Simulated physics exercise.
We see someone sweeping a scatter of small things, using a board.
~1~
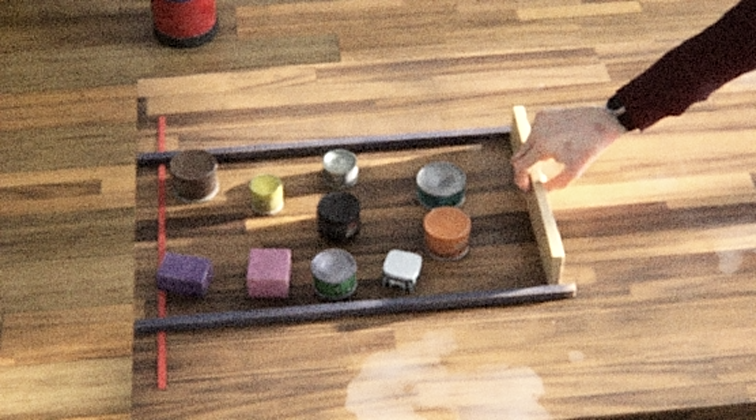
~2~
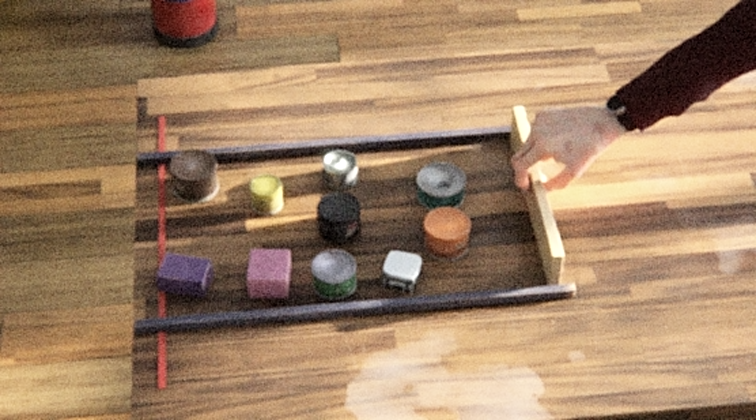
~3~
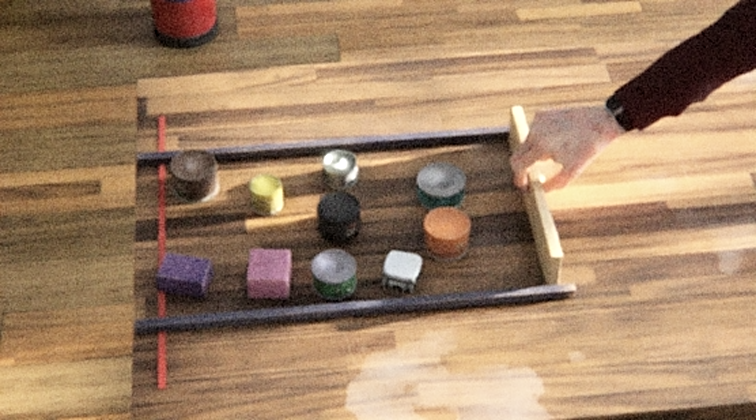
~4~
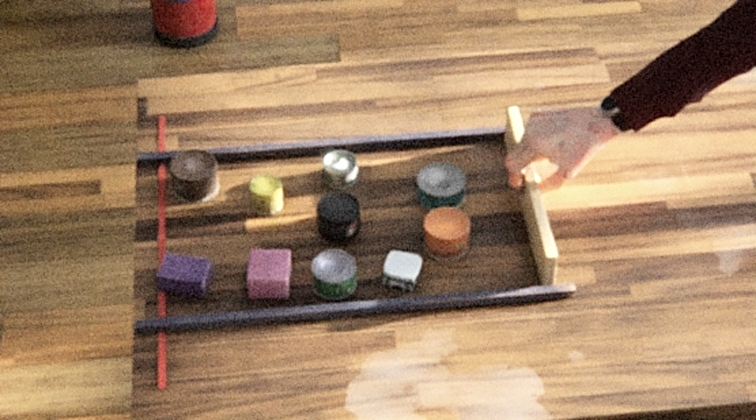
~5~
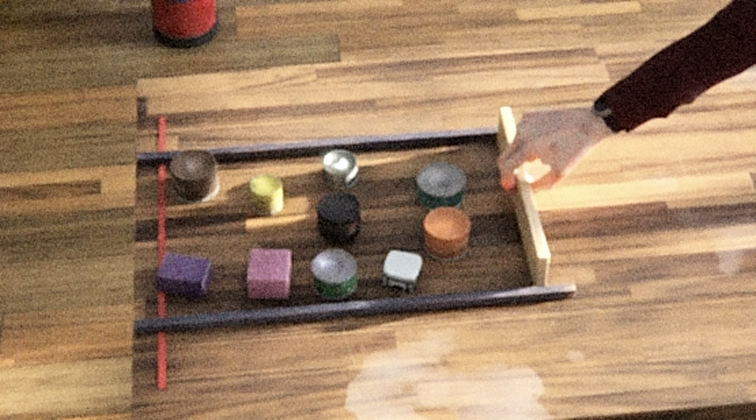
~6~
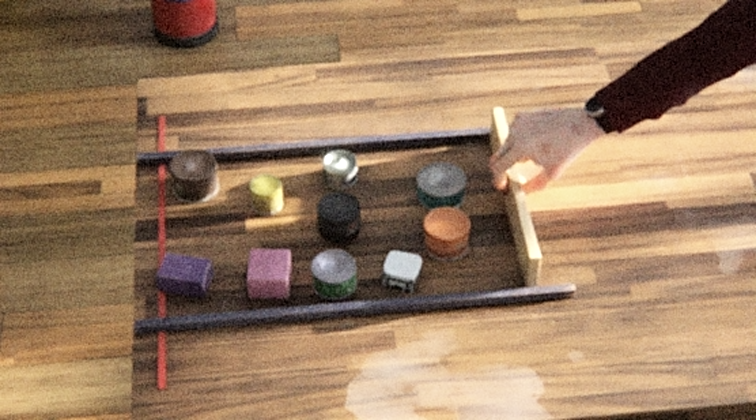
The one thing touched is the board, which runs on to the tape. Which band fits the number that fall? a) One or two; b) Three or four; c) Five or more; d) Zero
Answer: C.
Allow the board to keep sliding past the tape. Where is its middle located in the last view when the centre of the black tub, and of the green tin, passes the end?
The middle is at (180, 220) when it's the black tub, and at (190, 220) when it's the green tin.
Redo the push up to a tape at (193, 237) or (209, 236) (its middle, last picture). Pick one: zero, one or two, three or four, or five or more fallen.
At each place: Three to four and one to two.
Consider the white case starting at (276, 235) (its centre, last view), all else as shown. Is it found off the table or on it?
Outcome - white case: Off.
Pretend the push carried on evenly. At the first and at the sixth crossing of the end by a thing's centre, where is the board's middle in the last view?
For the first, roughly (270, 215); for the next, roughly (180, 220).
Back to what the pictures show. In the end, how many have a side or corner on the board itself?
That comes to 4.
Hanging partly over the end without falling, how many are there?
That'd be 4.
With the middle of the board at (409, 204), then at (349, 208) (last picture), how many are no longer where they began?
Tally: First 3; then 7.
Soon after, none off yet; purple block at rest near (185, 275); brown tin at rest near (194, 176); pink block at rest near (269, 274).
In the end, the number that fall off is five or more; gone, black tub, green tin, yellow pot, pink block, brown tin and purple block.
